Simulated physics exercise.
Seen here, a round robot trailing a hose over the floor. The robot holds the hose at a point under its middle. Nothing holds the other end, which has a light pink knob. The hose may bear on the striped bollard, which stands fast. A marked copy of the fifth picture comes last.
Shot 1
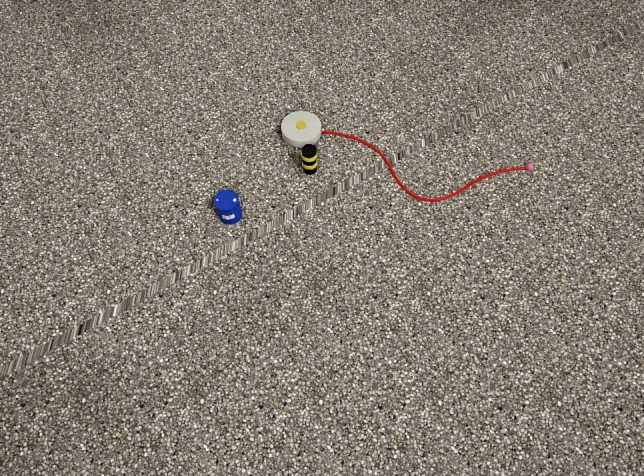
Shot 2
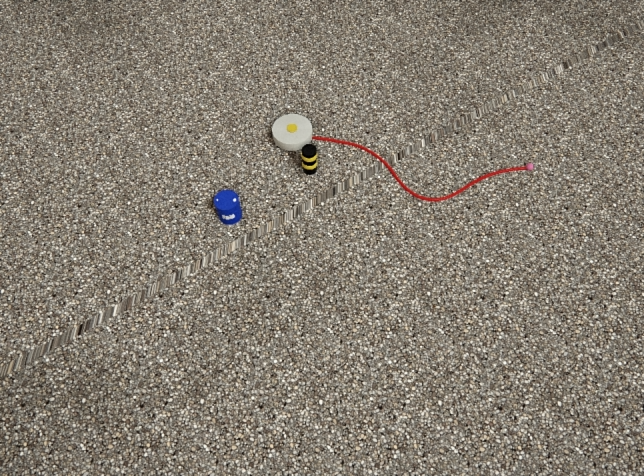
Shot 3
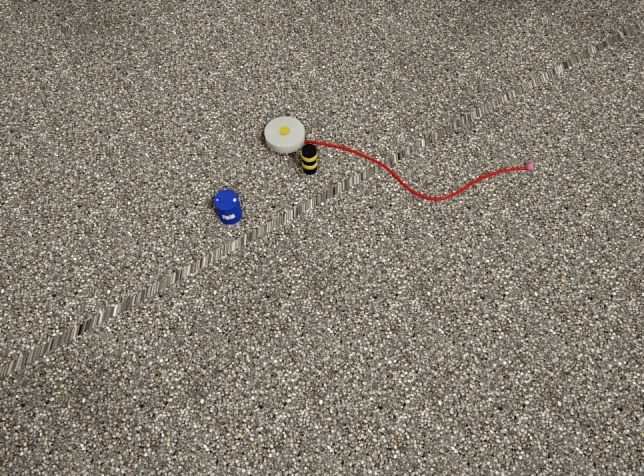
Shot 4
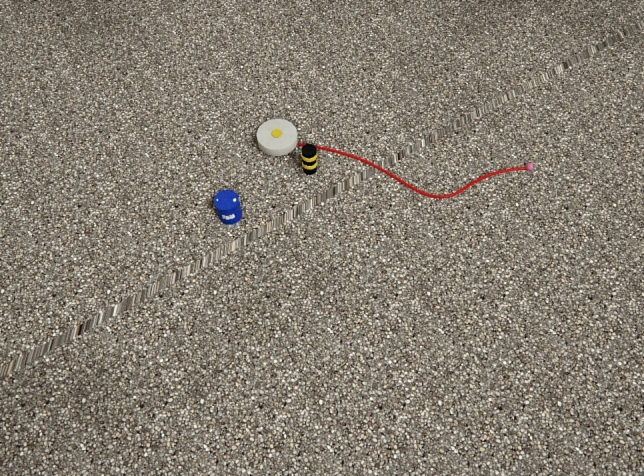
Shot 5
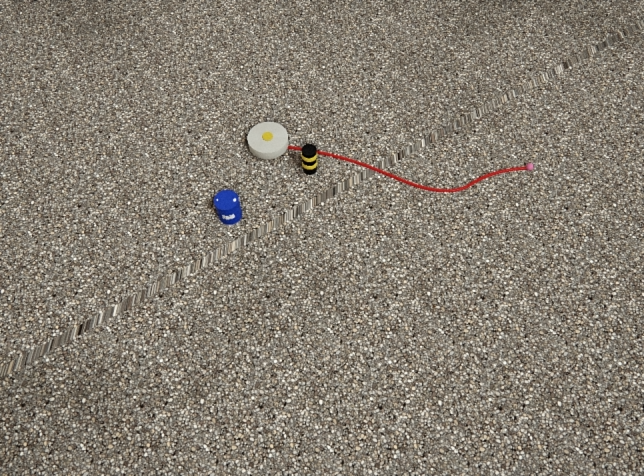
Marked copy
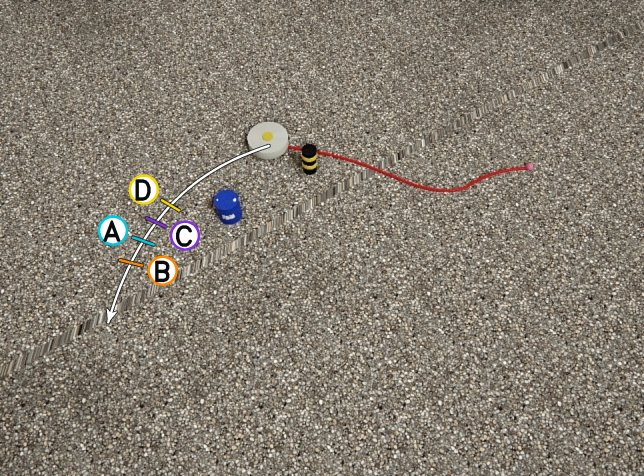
A round white robot with a yellow spot crept a short way left behind the striped bollard, drawing its curvy red hose straighter, while the hose's far end and the blue object stayed still.
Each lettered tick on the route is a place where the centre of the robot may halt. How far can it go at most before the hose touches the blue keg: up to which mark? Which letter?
All is well up to B.
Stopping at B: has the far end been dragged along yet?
By then, yes.
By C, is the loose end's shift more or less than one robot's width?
By then, more.
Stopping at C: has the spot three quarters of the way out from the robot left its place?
Yes.
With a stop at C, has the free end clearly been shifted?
Yes.
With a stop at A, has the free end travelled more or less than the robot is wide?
More.
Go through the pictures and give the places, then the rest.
In the first picture, robot (301, 130); free end (530, 167); blue keg (228, 207).
In the second picture, robot (292, 133); bollard (309, 160).
In the third picture, robot (285, 136); blue keg (228, 207).
In the fourth picture, robot (277, 138); free end (530, 167).
In the fifth picture, robot (268, 141); bollard (309, 160); free end (530, 167); blue keg (228, 207).
On the marked copy, A at (143, 241); B at (131, 263); C at (156, 222); D at (171, 205); the route from (269, 146) via (168, 208) to (108, 322).
With B. Early on, robot (211, 167), middle of the hose (352, 167), free end (490, 172).
Further on, robot (161, 210), middle of the hose (299, 165), free end (435, 170).
At the end, robot (128, 259), middle of the hose (260, 185), free end (390, 167); only the bollard has been touched, if anything.
As for the rest, A is safe but short; C is safe but short; D is safe but short.
